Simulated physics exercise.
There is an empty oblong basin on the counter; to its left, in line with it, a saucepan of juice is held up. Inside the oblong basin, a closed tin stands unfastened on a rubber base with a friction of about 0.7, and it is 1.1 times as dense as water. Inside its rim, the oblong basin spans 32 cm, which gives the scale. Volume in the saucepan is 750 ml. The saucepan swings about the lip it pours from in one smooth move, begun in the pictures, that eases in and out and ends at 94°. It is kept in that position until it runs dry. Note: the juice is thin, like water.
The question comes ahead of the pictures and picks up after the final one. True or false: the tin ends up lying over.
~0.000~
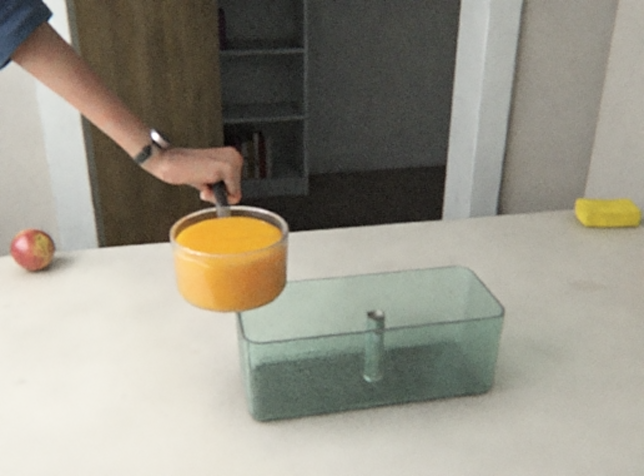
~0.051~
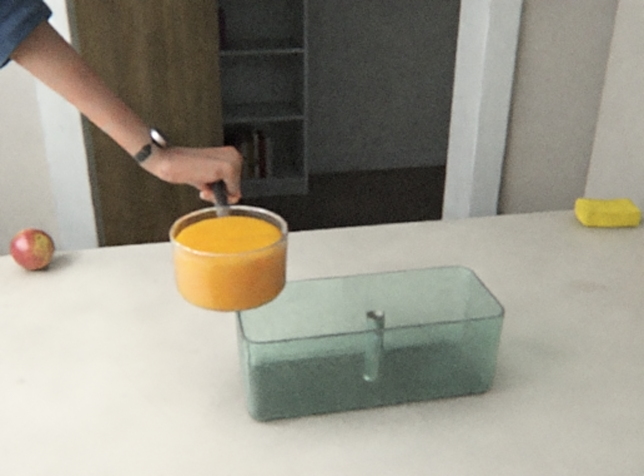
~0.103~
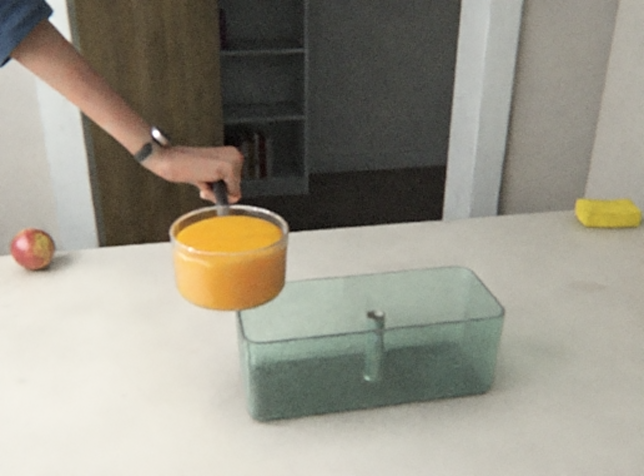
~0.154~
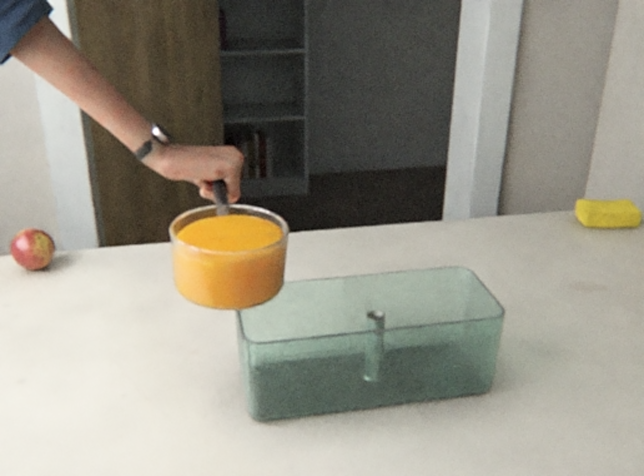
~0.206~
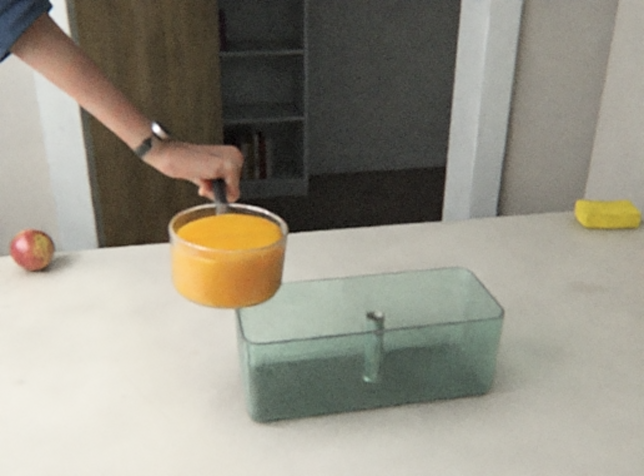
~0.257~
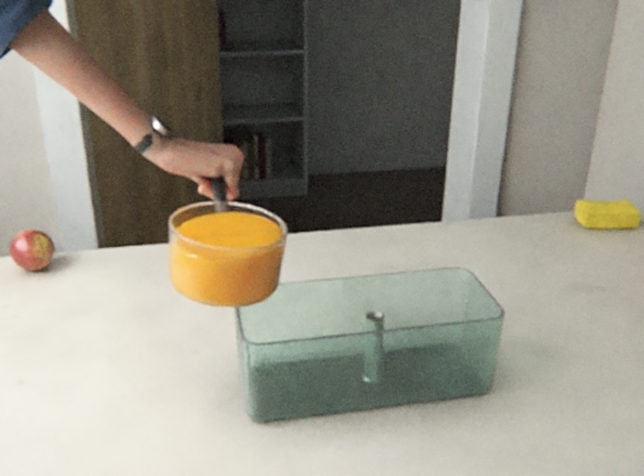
True.
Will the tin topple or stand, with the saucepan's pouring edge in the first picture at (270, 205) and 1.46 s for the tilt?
After that, the tin stays vertical.
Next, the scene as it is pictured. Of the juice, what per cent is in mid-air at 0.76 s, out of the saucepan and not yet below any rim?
Around 20 in a hundred.
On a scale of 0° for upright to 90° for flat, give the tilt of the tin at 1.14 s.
About 15°.
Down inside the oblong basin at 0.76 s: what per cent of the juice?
7 %, give or take.
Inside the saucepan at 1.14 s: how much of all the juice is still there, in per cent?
20 %.
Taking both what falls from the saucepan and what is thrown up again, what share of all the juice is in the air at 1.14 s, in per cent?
Close to 18 %.
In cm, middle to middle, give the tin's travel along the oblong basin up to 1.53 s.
Around 7 cm.
Then, 0.76 s in, the tilt is 51° and 72 per cent is still to pour; the tin stands where it began.
Then, 1.14 s in, the tilt is 84° and 21 per cent is still to pour; the tin leans 16°.
Then, 1.53 s in, the tilt is 94° and 3 per cent is still to pour; the tin lies on its side.
Then, 1.95 s in, the tilt is 94° and 1 per cent is still to pour; the tin lies on its side.
Finally, the tin lies on its side.
